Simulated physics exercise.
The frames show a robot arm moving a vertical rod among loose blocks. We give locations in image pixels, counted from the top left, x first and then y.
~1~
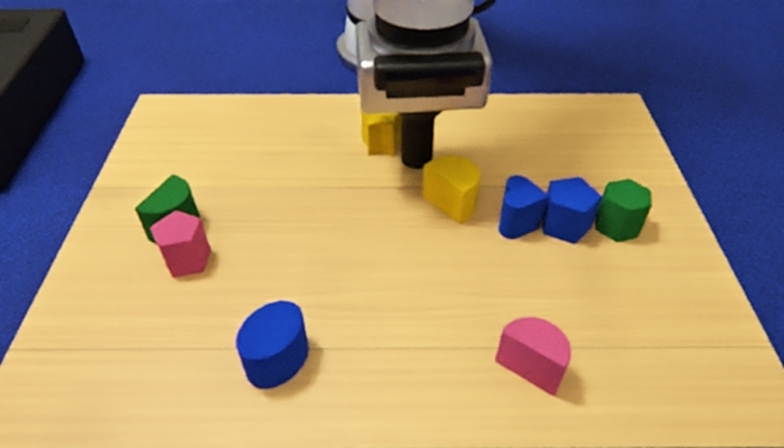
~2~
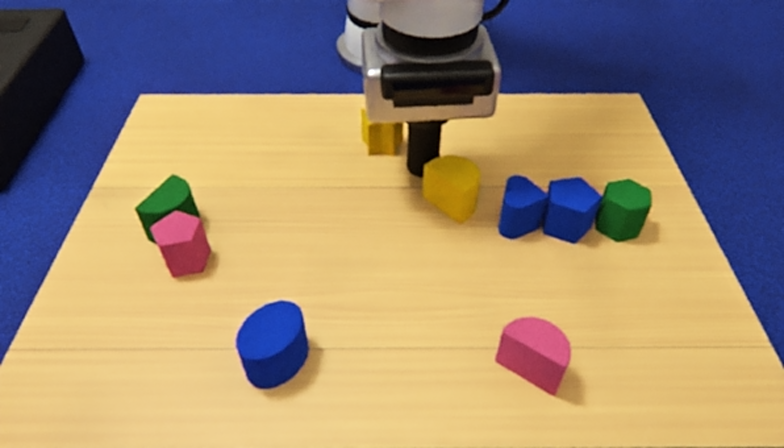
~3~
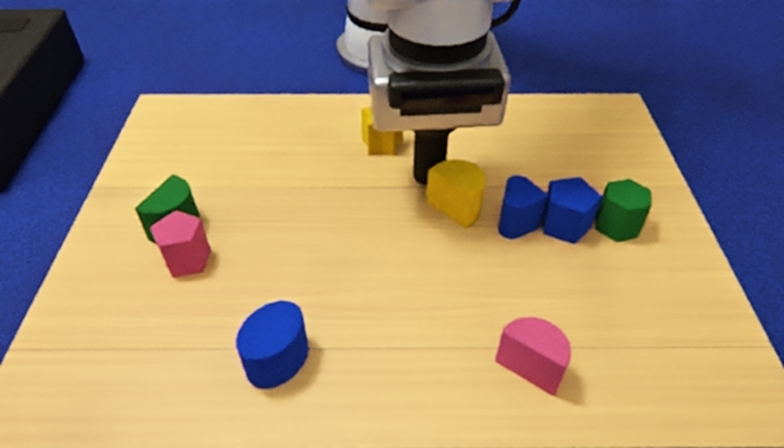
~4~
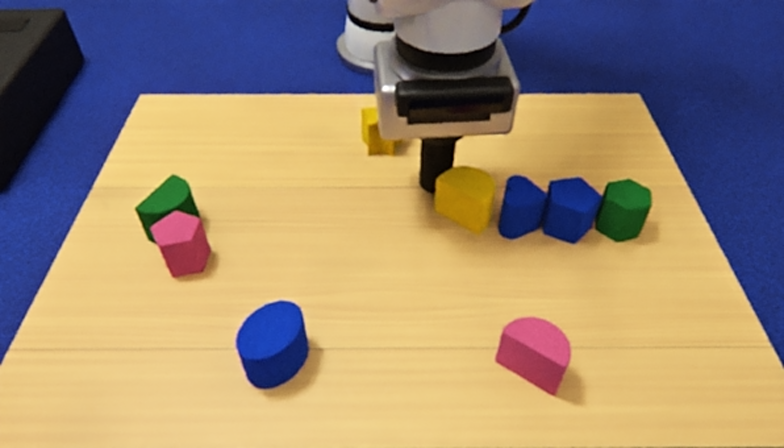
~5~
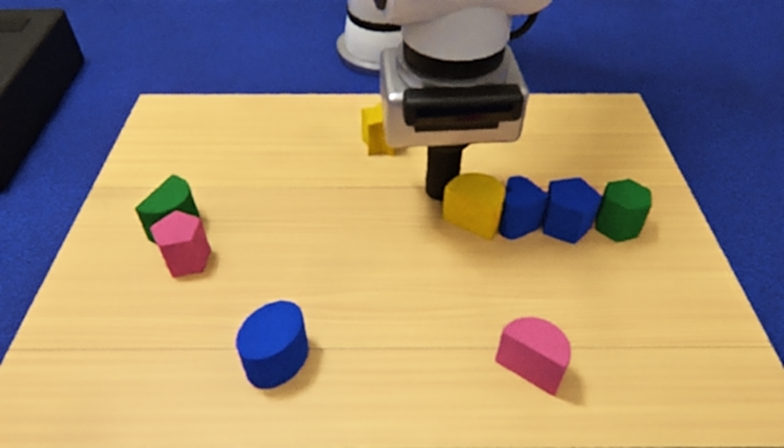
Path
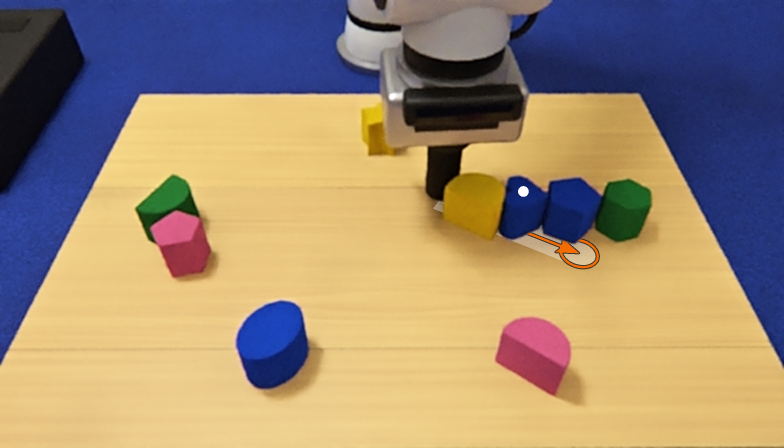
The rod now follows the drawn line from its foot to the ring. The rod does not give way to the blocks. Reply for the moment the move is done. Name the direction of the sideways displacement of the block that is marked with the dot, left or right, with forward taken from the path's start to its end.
It slides rightward.
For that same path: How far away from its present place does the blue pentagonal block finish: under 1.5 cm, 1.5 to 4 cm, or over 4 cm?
The block winds up 1.5 to 4 cm from where it is now.
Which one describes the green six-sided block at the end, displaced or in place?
That block moves.
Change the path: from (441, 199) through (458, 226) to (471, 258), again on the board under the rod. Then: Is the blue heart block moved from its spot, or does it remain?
By the end it has moved.
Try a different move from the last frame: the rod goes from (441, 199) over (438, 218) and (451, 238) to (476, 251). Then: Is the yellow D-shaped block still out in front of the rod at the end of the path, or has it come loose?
Before the rod.
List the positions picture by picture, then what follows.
The first frame shows tip of the rod (417, 159), middles of tops, yellow D-shaped block (456, 170), blue heart block (523, 191), blue pentagonal block (574, 192), green six-sided block (630, 193).
The second frame shows rod (423, 167), nothing pushed.
The third frame shows rod (429, 175), yellow D-shaped block (461, 174).
The fourth frame shows rod (435, 183), yellow D-shaped block (470, 181).
The fifth frame shows rod (442, 190), yellow D-shaped block (479, 187), blue heart block (523, 191), blue pentagonal block (574, 192), green six-sided block (630, 193).
The line goes from (441, 199) directly to (579, 253); the dot is on the blue heart block.
On the path given first. One third of the way, rod (486, 207); yellow D-shaped block (500, 214); blue heart block (534, 199), turned 35° anticlockwise; blue pentagonal block (579, 193).
Two thirds of the way, rod (532, 225); yellow D-shaped block (507, 223), turned 25° clockwise; blue heart block (577, 221), turned 20° anticlockwise; blue pentagonal block (605, 199), turned 45° anticlockwise; green six-sided block (650, 191).
At the end, rod (582, 245); yellow D-shaped block (507, 223), turned 25° clockwise; blue heart block (620, 248), turned 25° clockwise; blue pentagonal block (611, 198), turned 60° anticlockwise; green six-sided block (652, 190), turned 20° clockwise.
